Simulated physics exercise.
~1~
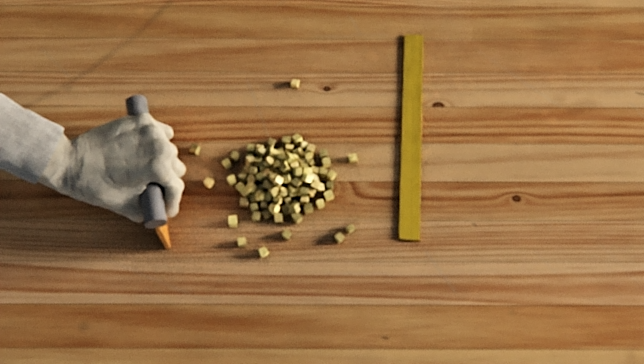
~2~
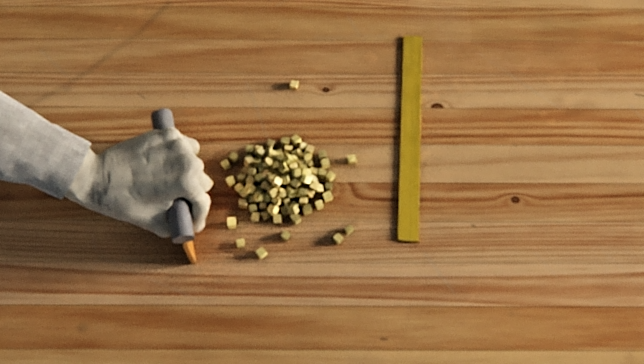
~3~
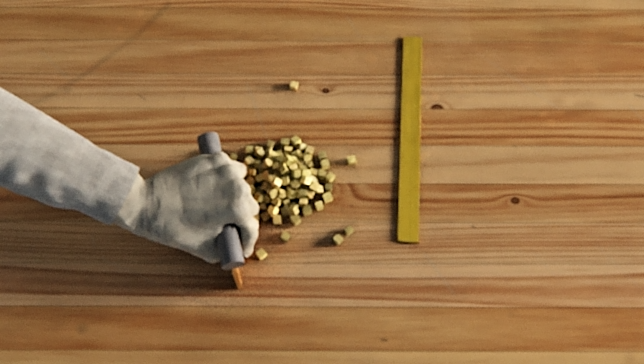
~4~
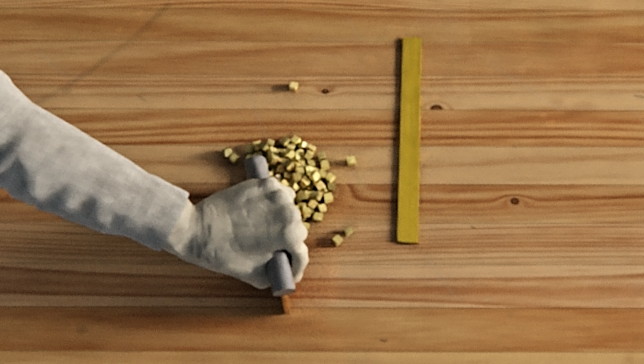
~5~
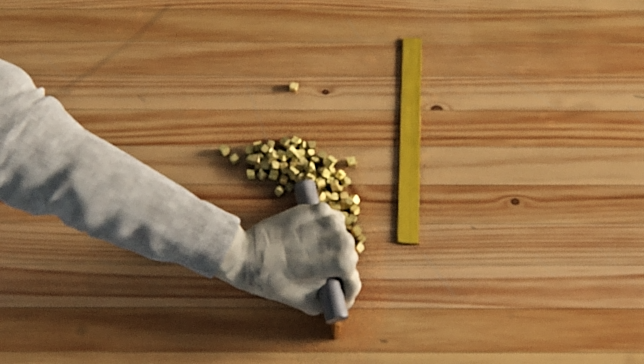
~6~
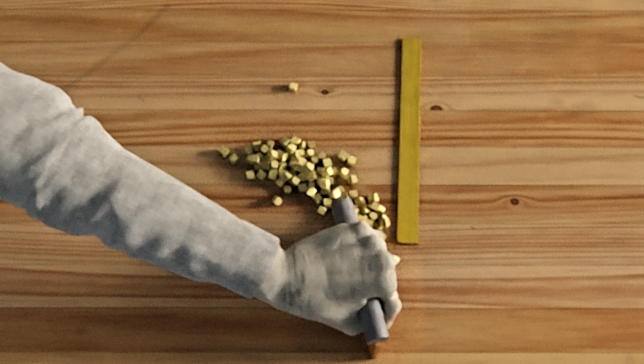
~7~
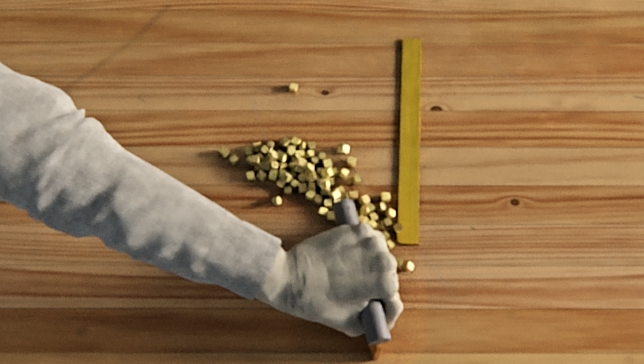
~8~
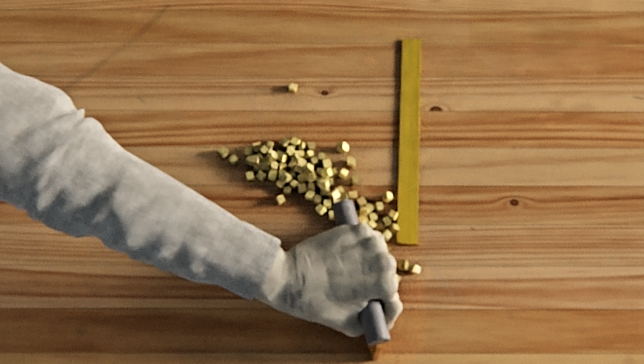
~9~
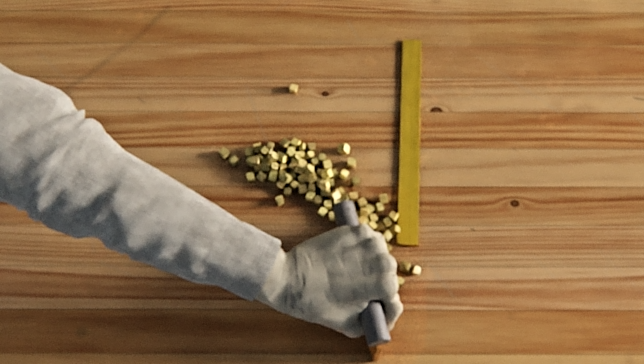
A pale hand gripping a grey tool sweeps diagonally right and down through a pile of small yellowish cubes, pushing some toward a fixed yellow strip, then stops near its lower end as a couple of cubes settle just below it, the strip's top staying clear.
